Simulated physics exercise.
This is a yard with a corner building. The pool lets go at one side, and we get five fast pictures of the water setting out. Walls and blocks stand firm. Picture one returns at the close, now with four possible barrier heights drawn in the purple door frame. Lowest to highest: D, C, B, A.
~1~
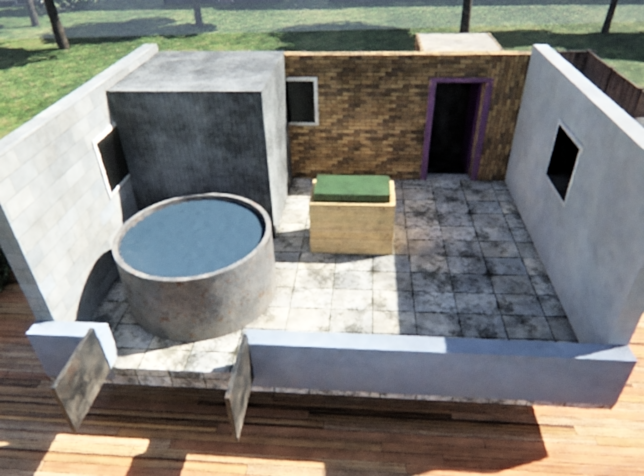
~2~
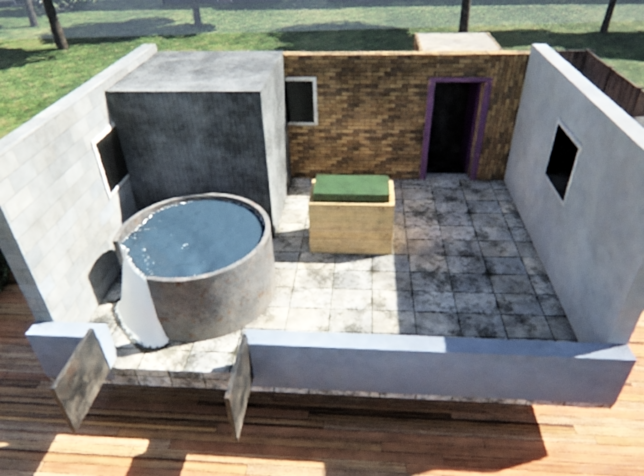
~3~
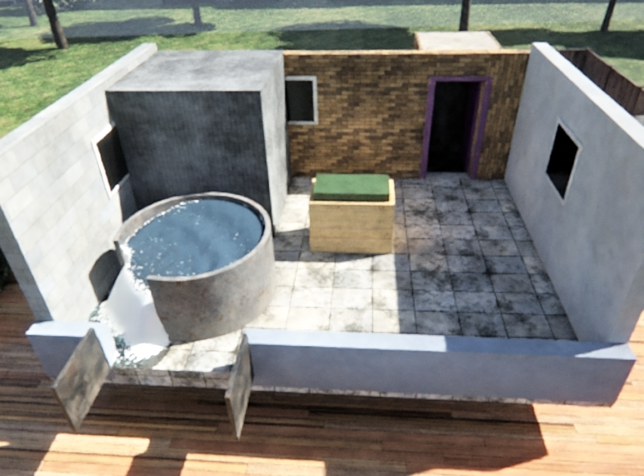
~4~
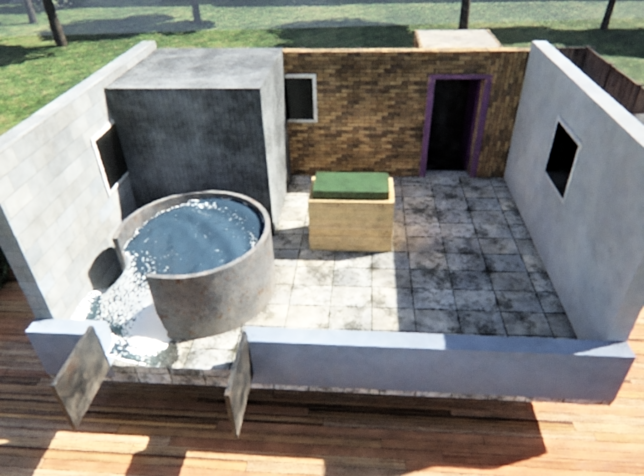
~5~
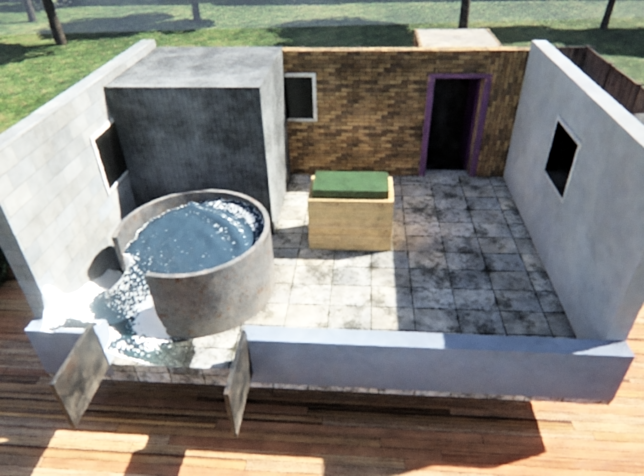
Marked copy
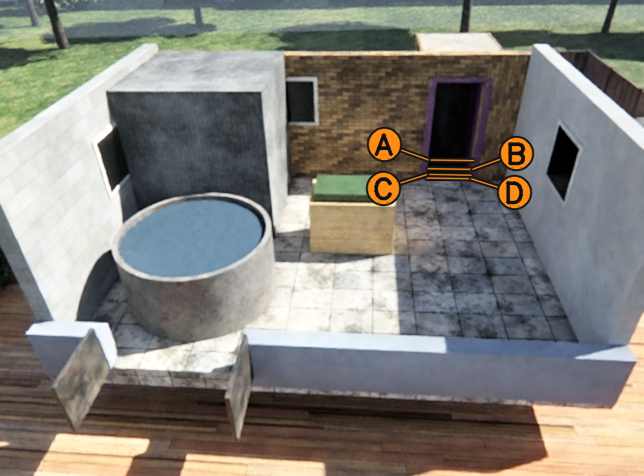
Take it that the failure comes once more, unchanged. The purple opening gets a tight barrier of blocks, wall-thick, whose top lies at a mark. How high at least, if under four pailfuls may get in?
I would pick line D.
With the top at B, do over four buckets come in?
No, that is safe.
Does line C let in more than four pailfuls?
No, that is safe.
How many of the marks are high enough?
All of the four.
On the marked copy, A at (451, 160); B at (450, 169); C at (449, 174); D at (448, 178); from the bottom up D, C, B, A.
Choosing A, nothing gets over.
Choosing B, nothing gets over.
Choosing C, nothing gets over.
Choosing D, nothing gets over.
